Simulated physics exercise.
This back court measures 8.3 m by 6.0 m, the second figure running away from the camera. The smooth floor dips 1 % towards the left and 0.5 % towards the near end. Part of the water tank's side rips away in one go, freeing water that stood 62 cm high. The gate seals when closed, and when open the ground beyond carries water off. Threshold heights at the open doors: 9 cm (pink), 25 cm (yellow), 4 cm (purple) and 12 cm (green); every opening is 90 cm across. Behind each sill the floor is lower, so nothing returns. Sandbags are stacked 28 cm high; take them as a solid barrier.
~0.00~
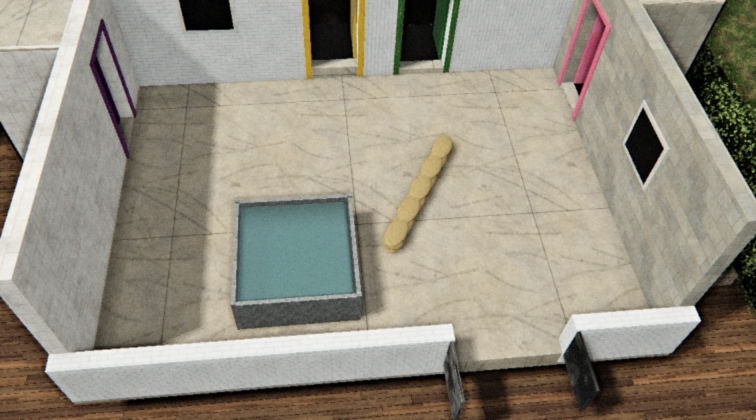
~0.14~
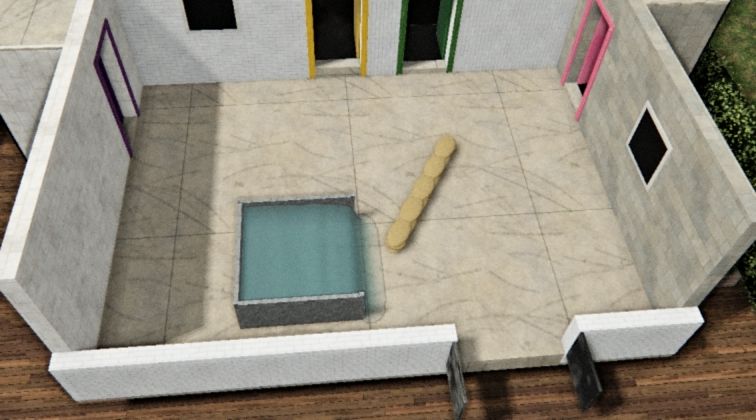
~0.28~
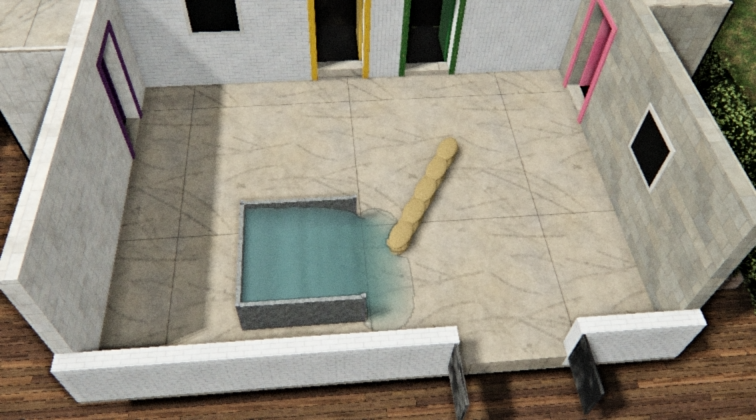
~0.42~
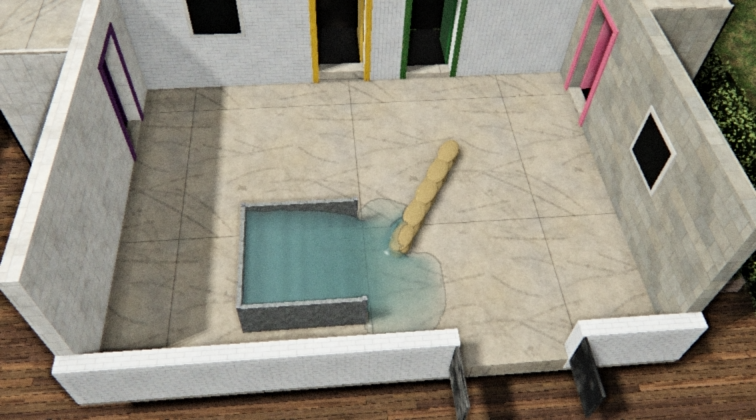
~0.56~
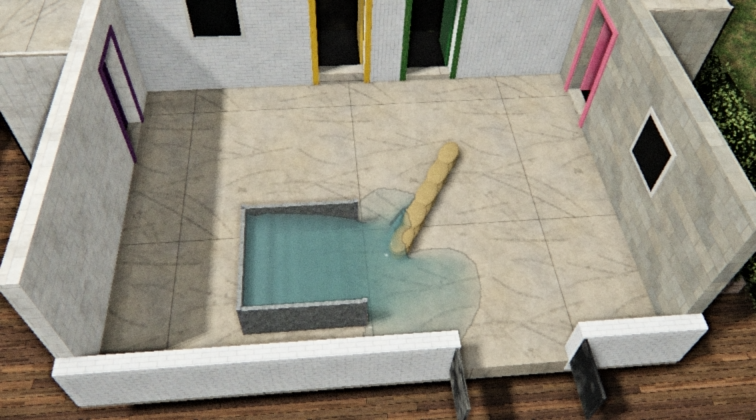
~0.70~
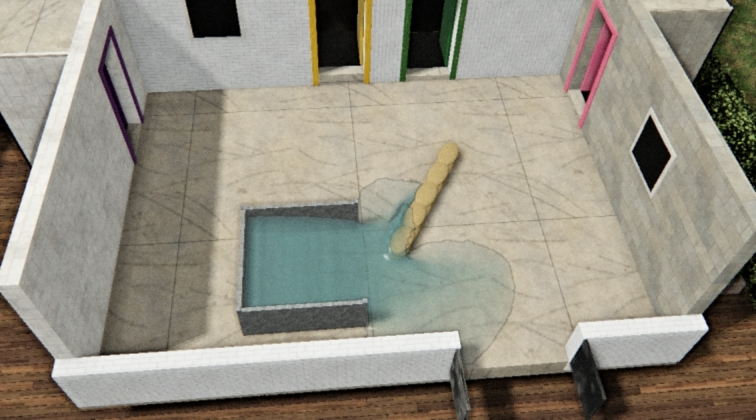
Water pours from the tank's open right side and spreads across the floor around the sandbags.
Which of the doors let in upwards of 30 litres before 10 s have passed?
Within that time: At the pink door it stays under the limit; at the yellow door it stays under the limit; at the purple door it does not reach the limit; at the green door it does not reach the limit.
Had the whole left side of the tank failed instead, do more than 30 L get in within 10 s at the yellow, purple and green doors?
Against that limit: Yellow not over, purple over, green below.
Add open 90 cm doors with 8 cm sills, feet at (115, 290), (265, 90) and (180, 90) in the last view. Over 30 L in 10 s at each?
In that order: Not over, below, not over.
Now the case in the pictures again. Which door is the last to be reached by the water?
Last comes the purple one.
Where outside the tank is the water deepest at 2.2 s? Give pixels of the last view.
At about (654, 339).
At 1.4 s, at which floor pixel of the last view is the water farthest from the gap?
At about (644, 286).
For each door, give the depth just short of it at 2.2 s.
In cm: Pink 0, yellow 5, purple 0, green 7.
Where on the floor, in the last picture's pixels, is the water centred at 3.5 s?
Near (442, 230).
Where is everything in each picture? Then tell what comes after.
In the first frame, still water, 62 cm deep, in the water tank at (295, 249).
In the second frame, the front is at (357, 217), 1.0 m from the gap at (355, 259); 0.4 m2 of floor is under water; 62 cm left at the back of the water tank.
In the third frame, water pours out at (357, 263) and has run 1.2 m, to (376, 212); typically 13 cm deep outside, 62 cm at the water tank's back.
In the fourth frame, the front is at (401, 208), 1.5 m from the gap at (358, 266); 2.3 m2 of floor is under water; 60 cm left at the back of the water tank.
In the fifth frame, water pours out at (358, 268) and has run 1.9 m, to (476, 294); typically 8 cm deep outside, 54 cm at the water tank's back.
In the sixth frame, water pours out at (358, 269) and has run 2.4 m, to (509, 289); typically 6 cm deep outside, 53 cm at the water tank's back.
After 1.4 s water covers 25 % of the floor and is deepest (36 cm) near (388, 246); pink door not reached, yellow door not reached, purple door not reached, green door not reached.
After 2.2 s water covers 40 % of the floor and is deepest (30 cm) near (654, 339); pink door not reached, yellow door 5 cm at the sill, 0 L in, purple door not reached, green door 7 cm at the sill, 0 L in.
After 3.5 s water covers 50 % of the floor and is deepest (20 cm) near (603, 332); pink door not reached, yellow door 9 cm at the sill, 0 L in, purple door not reached, green door 10 cm at the sill, 1 L in.
After 6.0 s water covers 70 % of the floor and is deepest (10 cm) near (443, 191); pink door 6 cm at the sill, 0 L in, yellow door 4 cm at the sill, 0 L in, purple door 4 cm at the sill, 0 L in, green door 3 cm at the sill, 2 L in.
After 10.0 s water covers 85 % of the floor and is deepest (6 cm) near (402, 358); pink door 3 cm at the sill, 0 L in, yellow door 3 cm at the sill, 0 L in, purple door 4 cm at the sill, 3 L in, green door 3 cm at the sill, 2 L in.
